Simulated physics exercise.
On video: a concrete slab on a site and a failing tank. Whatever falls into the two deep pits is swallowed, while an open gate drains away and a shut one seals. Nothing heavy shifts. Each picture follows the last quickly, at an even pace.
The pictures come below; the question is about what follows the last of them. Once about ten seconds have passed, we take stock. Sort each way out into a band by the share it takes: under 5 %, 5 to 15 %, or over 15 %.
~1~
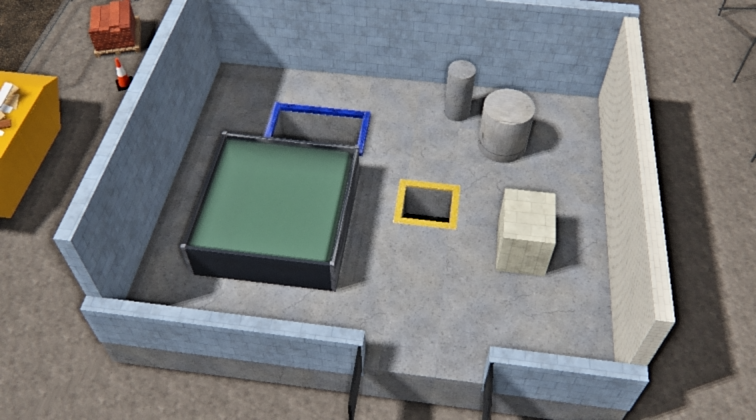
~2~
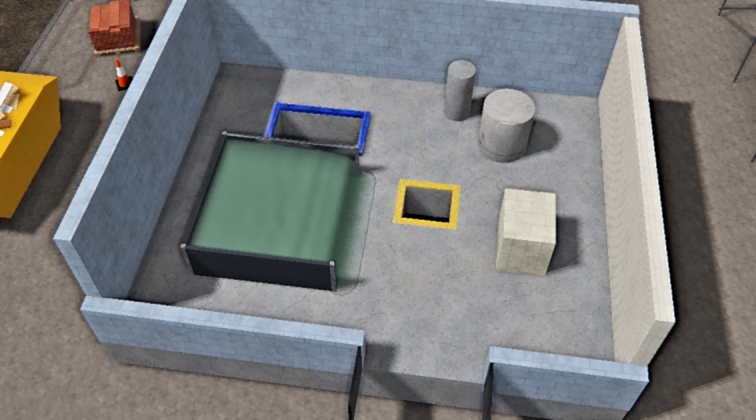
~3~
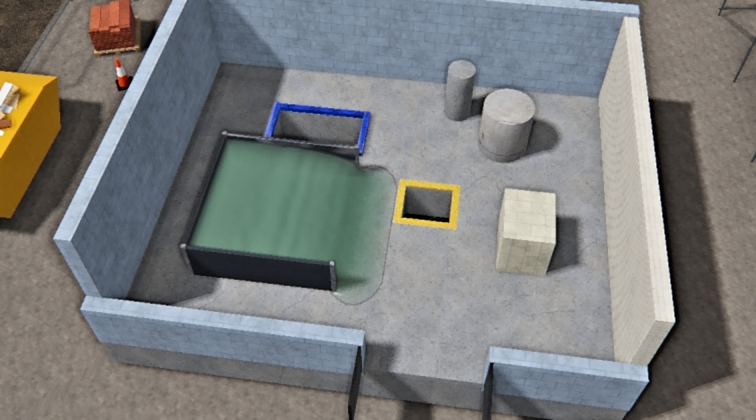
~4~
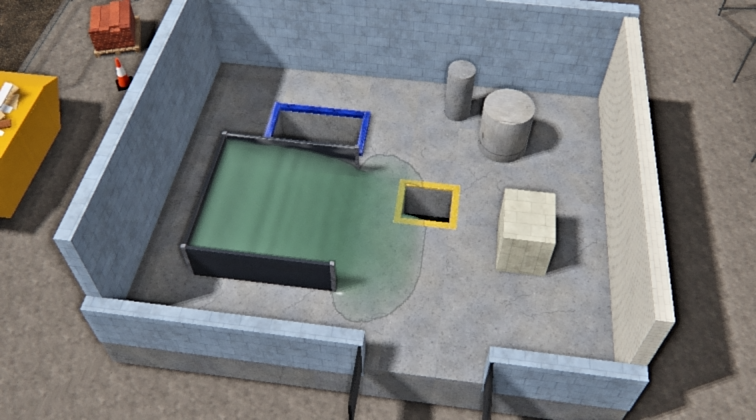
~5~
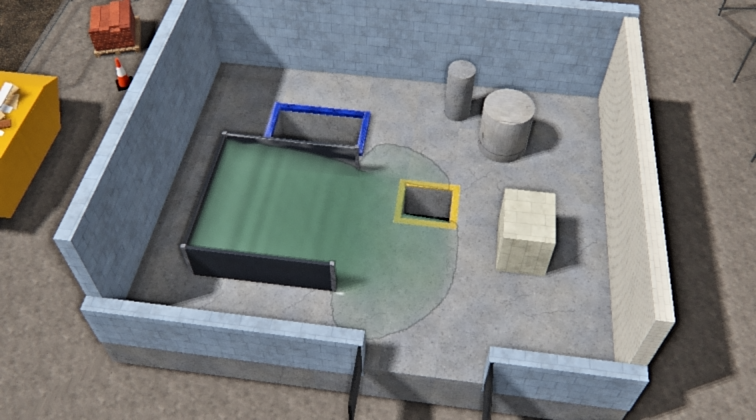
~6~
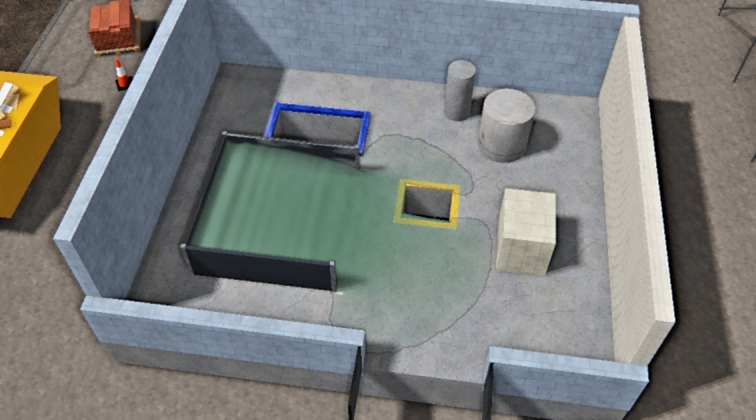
Shares: The gate takes 5 to 15 %; the blue pit takes under 5 %; the yellow pit takes over 15 %.
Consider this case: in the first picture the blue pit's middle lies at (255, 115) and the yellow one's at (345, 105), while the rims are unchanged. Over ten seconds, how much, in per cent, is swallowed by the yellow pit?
The yellow pit receives 14 per cent.
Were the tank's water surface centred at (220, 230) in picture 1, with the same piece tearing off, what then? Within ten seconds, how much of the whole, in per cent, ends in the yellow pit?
I'd put the yellow pit at 20 per cent of the whole.
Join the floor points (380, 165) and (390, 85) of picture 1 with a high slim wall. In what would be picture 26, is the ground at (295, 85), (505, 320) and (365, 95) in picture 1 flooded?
As the points were listed, they come out free from flooding, taken by the flood, and finally free from flooding.
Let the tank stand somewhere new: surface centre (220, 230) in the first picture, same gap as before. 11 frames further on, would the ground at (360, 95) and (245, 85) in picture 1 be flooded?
Reading them in sequence: High and dry, followed by high and dry.
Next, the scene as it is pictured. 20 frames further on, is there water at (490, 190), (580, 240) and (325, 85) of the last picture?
The readings in sequence are watered, watered, waterless.
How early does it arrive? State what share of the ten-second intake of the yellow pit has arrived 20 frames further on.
That share would be near 65 %.
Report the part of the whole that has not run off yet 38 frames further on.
That works out to about 64 per cent.
A moment on, water covers 35 % of the floor; the gate 0 %, the blue pit 0 %, the yellow pit 8 %.
Next, water covers 45 % of the floor; the gate 2 %, the blue pit 0 %, the yellow pit 16 %.
Then, water covers 55 % of the floor; the gate 4 %, the blue pit 0 %, the yellow pit 22 %.
Later, water covers 70 % of the floor; the gate 7 %, the blue pit 0 %, the yellow pit 28 %.
In the end, water covers 85 % of the floor; the gate 12 %, the blue pit 0 %, the yellow pit 34 %.
